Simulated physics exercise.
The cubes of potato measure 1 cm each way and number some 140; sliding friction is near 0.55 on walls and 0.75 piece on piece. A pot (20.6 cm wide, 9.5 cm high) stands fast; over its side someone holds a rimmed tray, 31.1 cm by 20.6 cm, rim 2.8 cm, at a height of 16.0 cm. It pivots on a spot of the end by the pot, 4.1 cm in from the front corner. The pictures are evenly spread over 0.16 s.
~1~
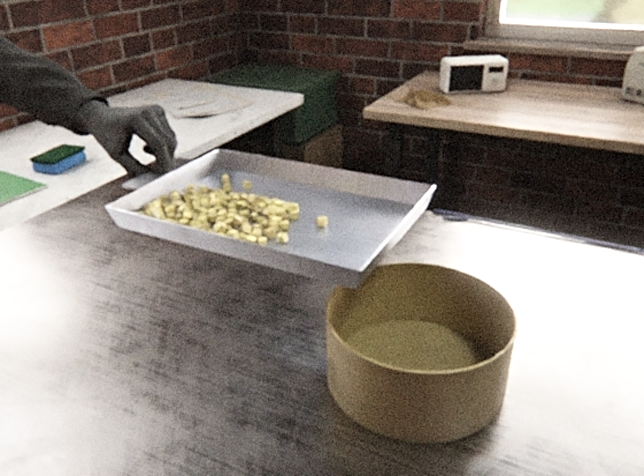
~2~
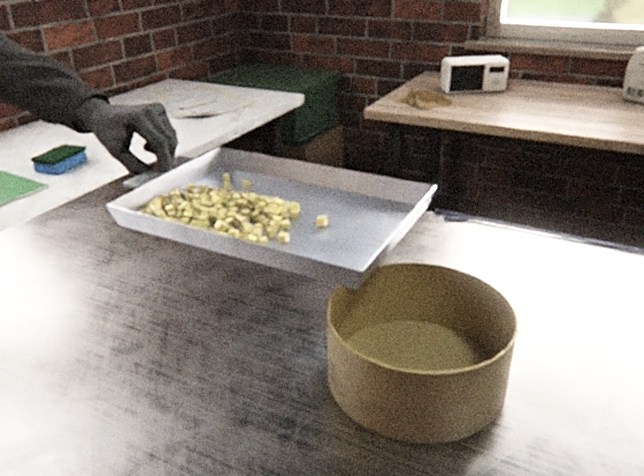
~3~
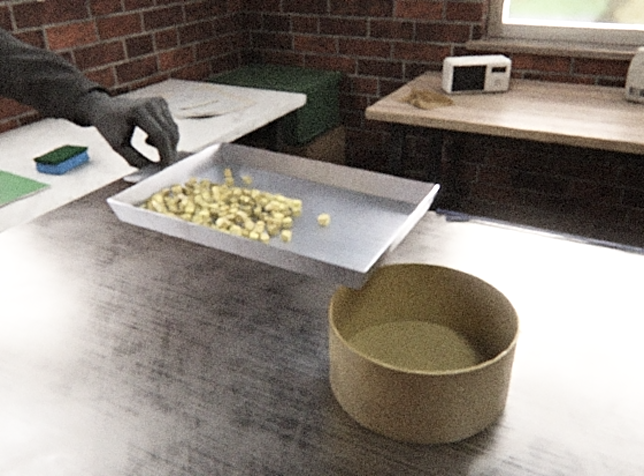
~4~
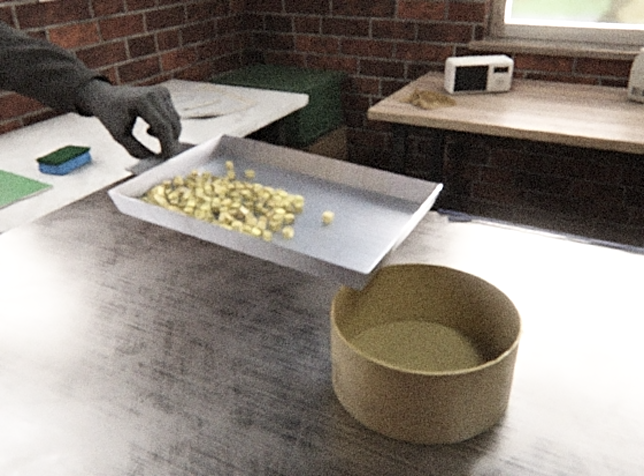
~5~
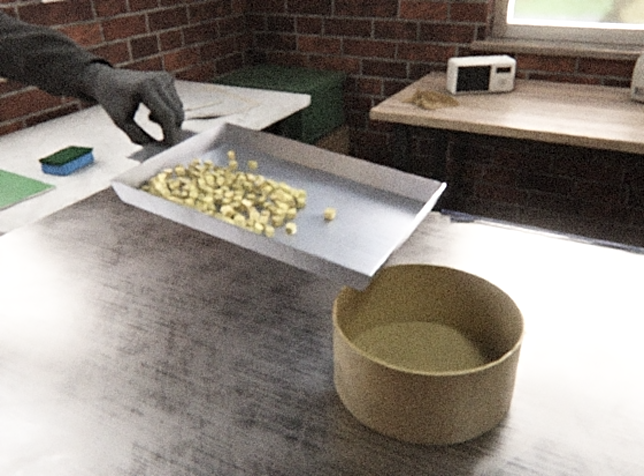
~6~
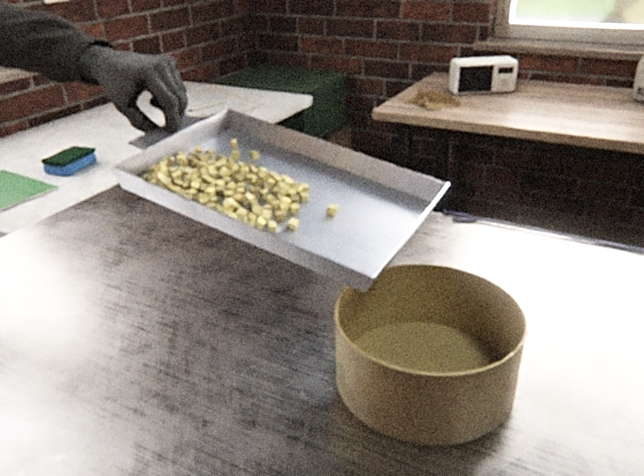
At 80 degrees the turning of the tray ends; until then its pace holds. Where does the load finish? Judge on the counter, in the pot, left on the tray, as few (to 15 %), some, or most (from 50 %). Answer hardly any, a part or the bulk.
Counter a part, pot the bulk, tray hardly any.
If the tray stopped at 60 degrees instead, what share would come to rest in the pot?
Then about 35 per cent.
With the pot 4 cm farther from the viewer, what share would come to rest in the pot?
In that case some 25 per cent.
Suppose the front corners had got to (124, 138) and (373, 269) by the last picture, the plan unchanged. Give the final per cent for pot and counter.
Pot 90, counter 10.
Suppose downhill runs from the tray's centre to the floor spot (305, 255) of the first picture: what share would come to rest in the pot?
About 30 per cent.
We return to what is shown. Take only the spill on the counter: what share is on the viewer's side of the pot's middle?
Roughly 100 per cent.
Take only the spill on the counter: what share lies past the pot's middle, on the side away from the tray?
Roughly 100 per cent.
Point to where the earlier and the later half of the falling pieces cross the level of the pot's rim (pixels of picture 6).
At about (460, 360), then at (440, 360).
Then, 0.32 s after the last picture, tilt 45 degrees; the tray holds 100 %, the pot 0 %.
Then, 0.53 s after the last picture, tilt 67 degrees; the tray holds 100 %, the pot 0 %.
Then, 0.86 s after the last picture, tilt 80 degrees; the tray holds 15 %, the pot 50 %.
In the end, counter 30 %, pot 60 %, tray 5 %.
